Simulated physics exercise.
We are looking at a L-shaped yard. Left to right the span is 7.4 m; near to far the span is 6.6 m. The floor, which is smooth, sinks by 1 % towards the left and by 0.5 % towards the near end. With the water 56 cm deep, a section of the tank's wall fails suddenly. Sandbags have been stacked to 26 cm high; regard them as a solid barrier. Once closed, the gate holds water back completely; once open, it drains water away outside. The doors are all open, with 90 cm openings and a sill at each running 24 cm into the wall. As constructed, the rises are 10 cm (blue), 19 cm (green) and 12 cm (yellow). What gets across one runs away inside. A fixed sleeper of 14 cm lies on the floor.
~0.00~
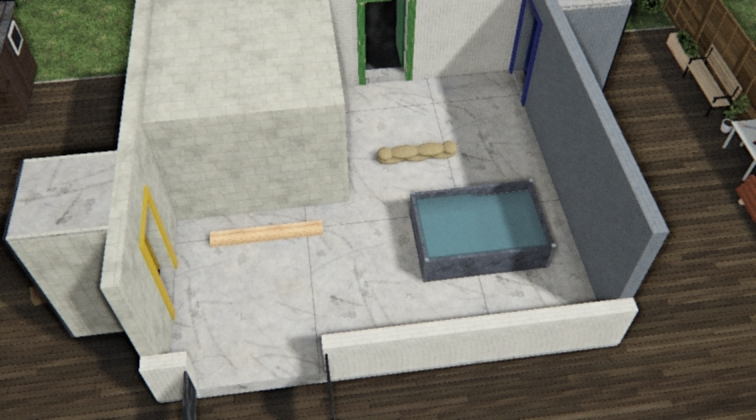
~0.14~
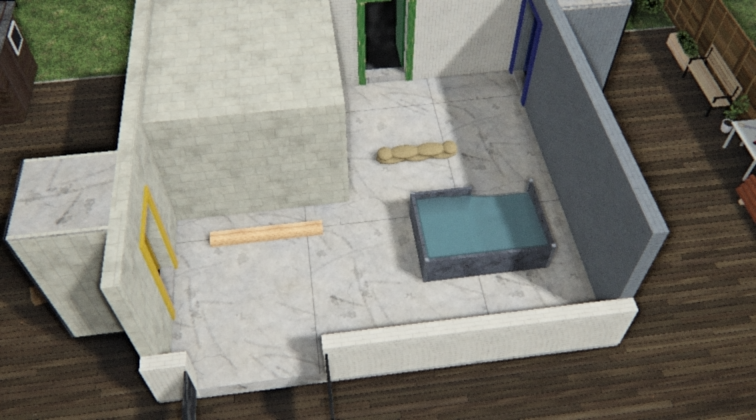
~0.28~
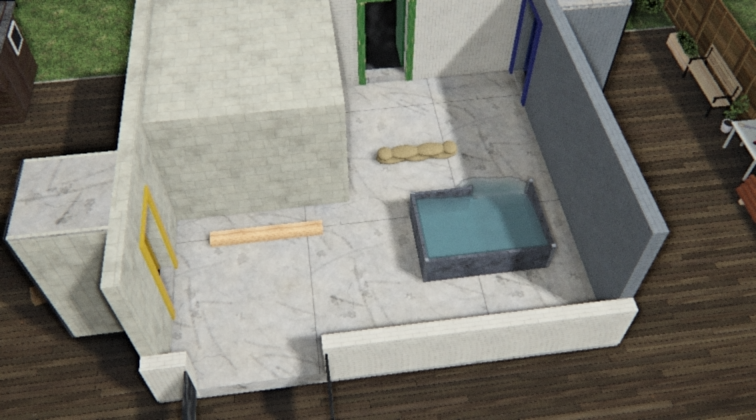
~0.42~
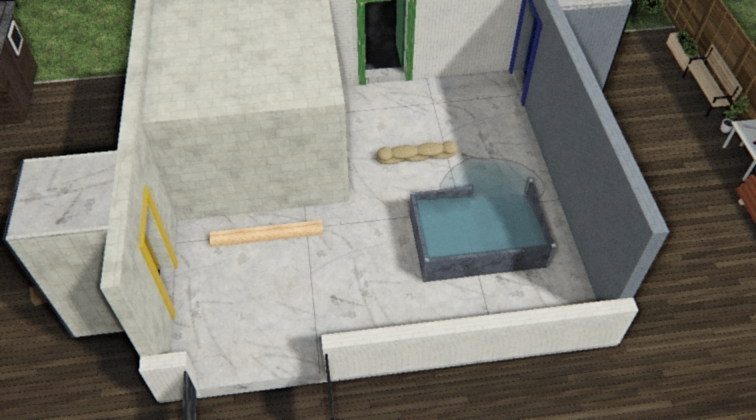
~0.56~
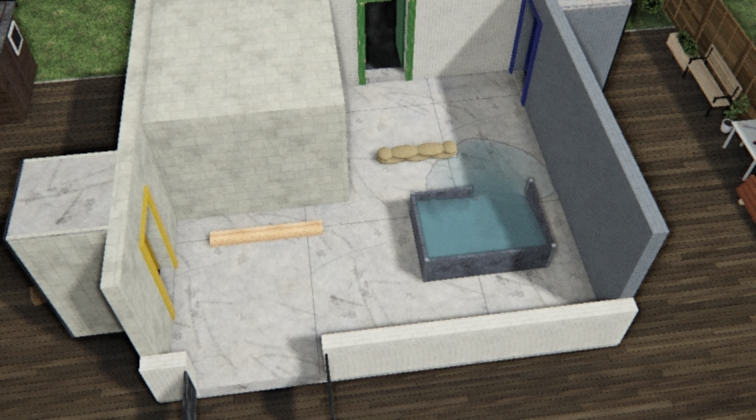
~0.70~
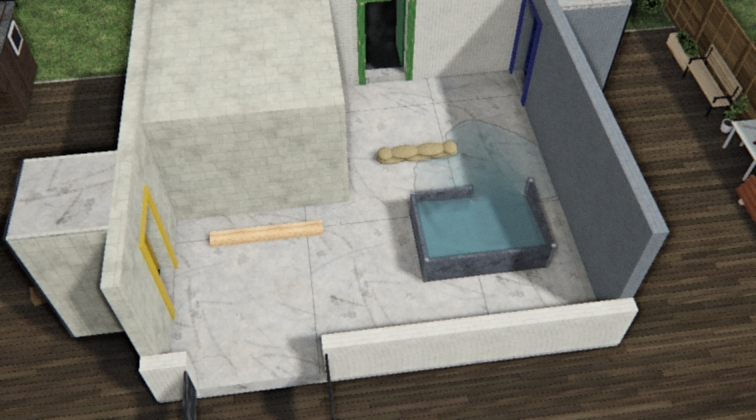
In a walled yard, water pours from a tank's far side and spreads across the floor.
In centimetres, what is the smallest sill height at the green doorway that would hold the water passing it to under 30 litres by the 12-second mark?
Close to 7 cm is just enough.
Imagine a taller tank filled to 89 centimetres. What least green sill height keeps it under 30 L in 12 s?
Step height: Approx. 12.5 cm.
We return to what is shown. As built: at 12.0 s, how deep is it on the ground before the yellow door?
It comes to about 4.0 centimetres deep.
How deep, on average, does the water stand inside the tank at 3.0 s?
It averages roughly 23 centimetres.
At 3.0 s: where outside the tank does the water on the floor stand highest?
(514, 78).
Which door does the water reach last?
It is the yellow one.
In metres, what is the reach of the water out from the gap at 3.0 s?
Close to 4.6 metres, I'd say.
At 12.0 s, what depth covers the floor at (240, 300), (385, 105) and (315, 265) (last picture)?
The three readings, in order, are 2, 8 and 1 cm.
After 1.4 s water covers 25 % of the floor, deepest (29 cm) near (503, 201); it has not reached the green door.
After 3.0 s water covers 35 % of the floor, deepest (26 cm) near (514, 78); 10 cm at the green door, 0 litres in over its 19 cm sill.
After 12.0 s water covers 85 % of the floor, deepest (9 cm) near (344, 130); 6 cm at the green door, 0 litres in over its 19 cm sill.
At the green door as built, the water arrived by 2.0 s and peaked near 12 cm at 8.6 s.
Run again over the same 12 s with other heights there, 50 litres in over 6 cm, 20 litres over 8 cm. The limit of 30 litres is kept from about 7 cm up.
